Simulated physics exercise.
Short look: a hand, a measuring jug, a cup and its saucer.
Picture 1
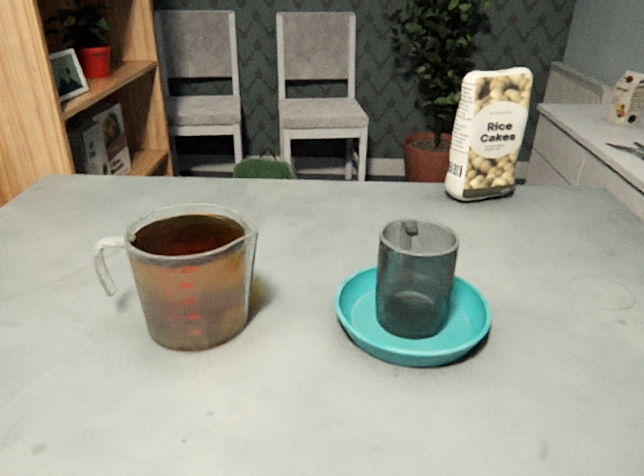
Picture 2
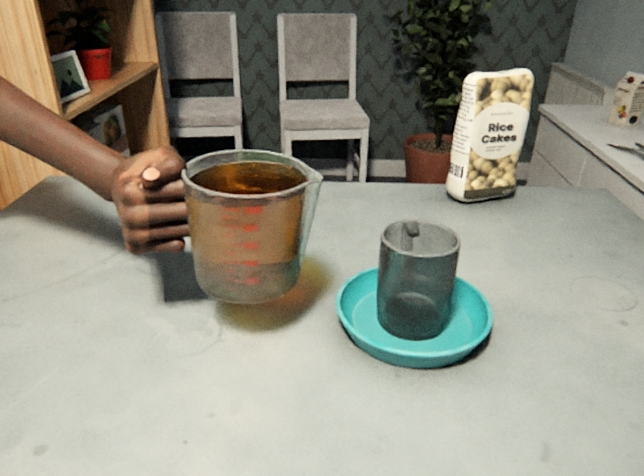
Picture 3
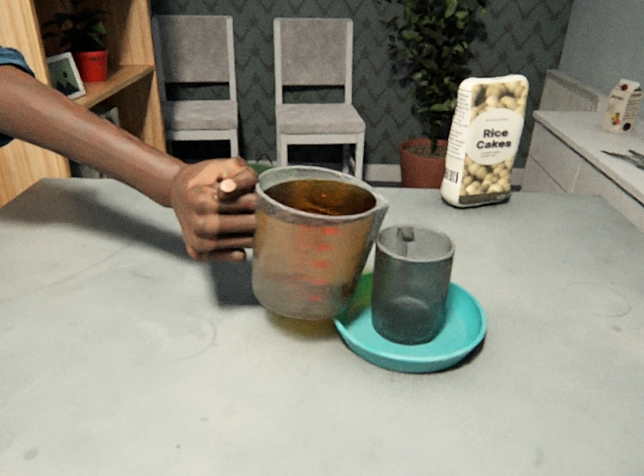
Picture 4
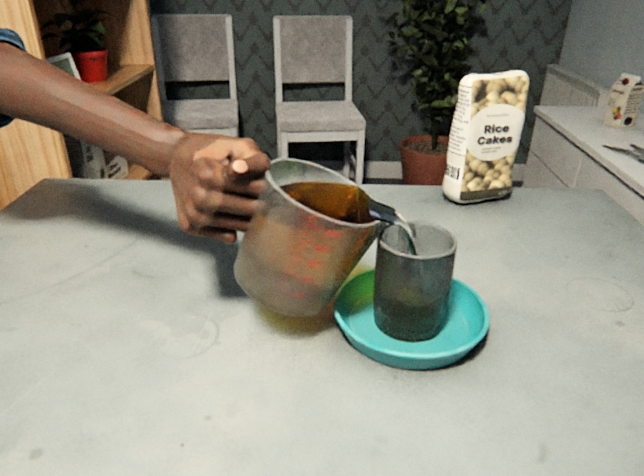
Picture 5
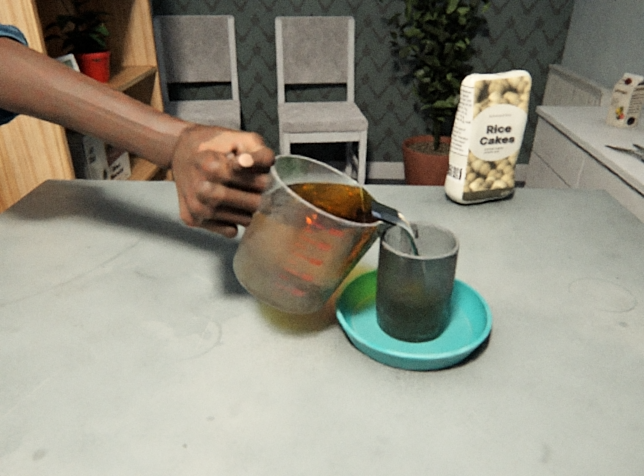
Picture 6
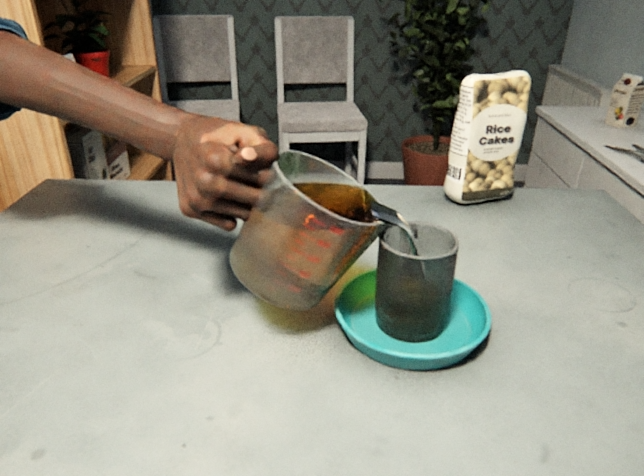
A hand reaches in from the left over a pale grey tabletop, seen from slightly above, with two grey chairs, a wooden shelf, plants and a white Rice Cakes bag behind. It lifts a clear measuring jug of amber-brown liquid with red markings and carries it right to a dark grey see-through cup on a turquoise saucer. The hand tilts the jug and a thin stream runs into the cup.
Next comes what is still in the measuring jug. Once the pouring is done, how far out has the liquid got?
It has gone past the saucer.
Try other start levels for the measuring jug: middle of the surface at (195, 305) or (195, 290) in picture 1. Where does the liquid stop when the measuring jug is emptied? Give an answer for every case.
As listed: The cup holds it, the cup holds it.
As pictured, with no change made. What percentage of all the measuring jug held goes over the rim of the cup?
Result: Close to 55 per cent.
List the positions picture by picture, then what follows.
In the first frame, both stand on the top; measuring jug (193, 273) nearly full; cup (415, 276) empty; saucer (421, 356) dry.
In the second frame, the hand lifts the measuring jug; measuring jug nearly full, surface at (248, 182); cup (416, 277) empty.
In the third frame, the measuring jug is brought over; measuring jug (310, 239) nearly full; cup (410, 282) empty.
In the fourth frame, a stream runs into the cup; measuring jug (304, 236) tipped 25° with nearly all of its load; cup nearly empty, surface at (409, 309).
In the fifth frame, a stream runs into the cup; measuring jug (305, 233) tipped 25° with nearly all of its load; cup (415, 279) about a quarter full.
In the sixth frame, a stream runs into the cup; measuring jug (303, 229) tipped 30° with nearly all of its load; cup about a quarter full, surface at (412, 298); saucer (421, 359) dry.
Soon after, the cup is full to the brim; the saucer is wet, with room to spare.
Later, the cup is full to the brim; the saucer is full and running over.
In the end, the cup is full to the brim; the saucer is full and running over.
